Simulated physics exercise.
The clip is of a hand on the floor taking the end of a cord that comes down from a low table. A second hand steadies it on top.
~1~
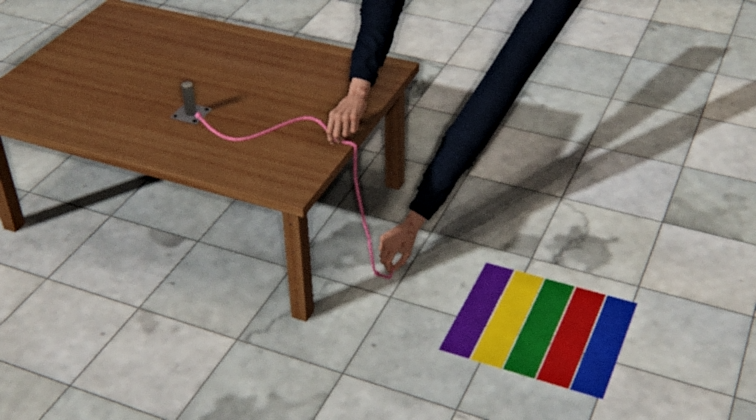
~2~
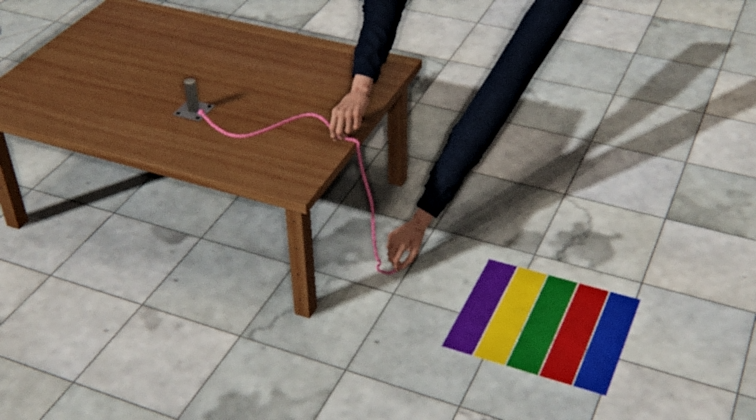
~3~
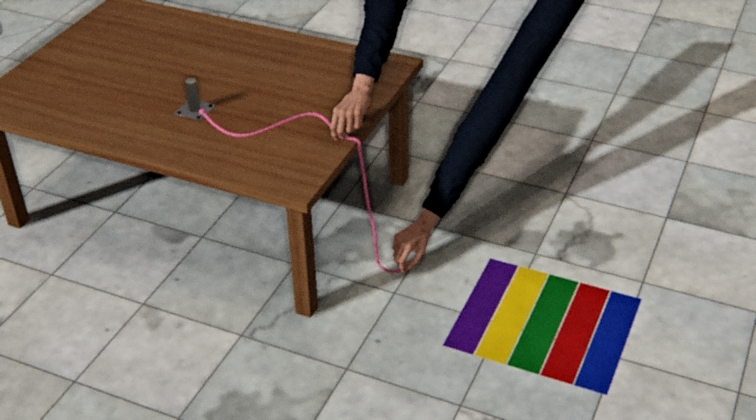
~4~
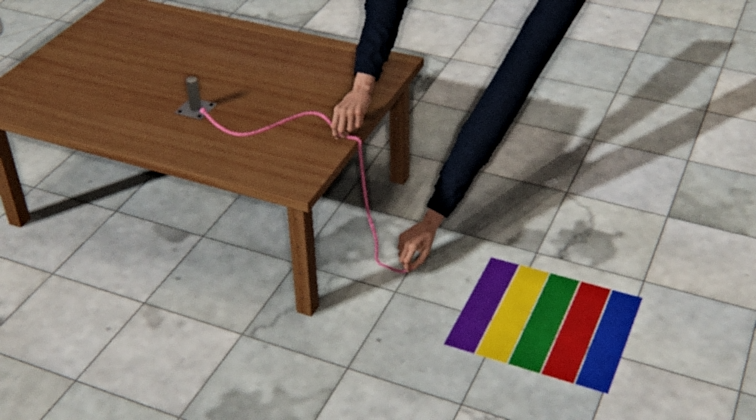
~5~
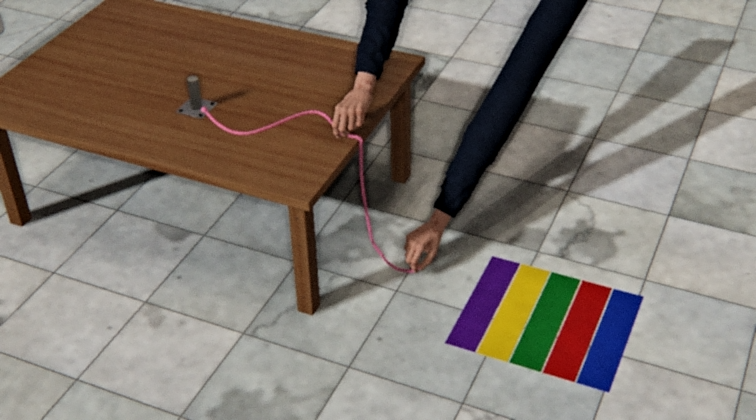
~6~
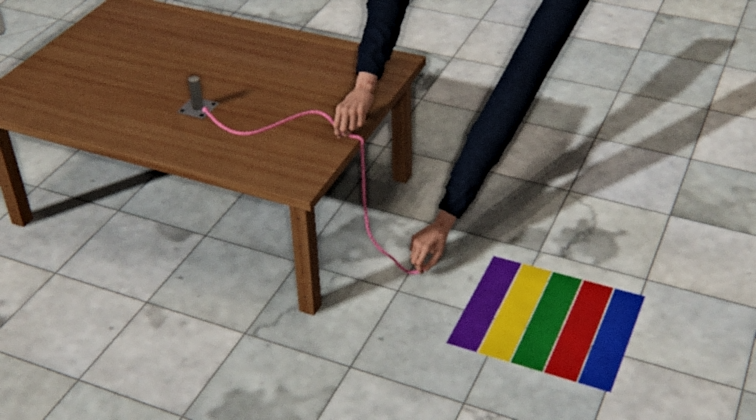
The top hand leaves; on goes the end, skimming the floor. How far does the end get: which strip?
Over green.
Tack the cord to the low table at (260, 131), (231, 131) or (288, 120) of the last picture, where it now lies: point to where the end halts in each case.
The places are (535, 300), (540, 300) and (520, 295).
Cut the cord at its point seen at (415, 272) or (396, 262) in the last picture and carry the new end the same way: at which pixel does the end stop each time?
Try by try, around (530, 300) and (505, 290).
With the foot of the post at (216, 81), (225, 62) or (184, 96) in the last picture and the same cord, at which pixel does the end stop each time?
Near (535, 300), (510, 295) and (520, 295).
Soon after, end near (489, 288); over purple.
Then, end near (527, 298); over yellow.
At full stretch, end near (550, 305); over green. The end stops over the green strip.
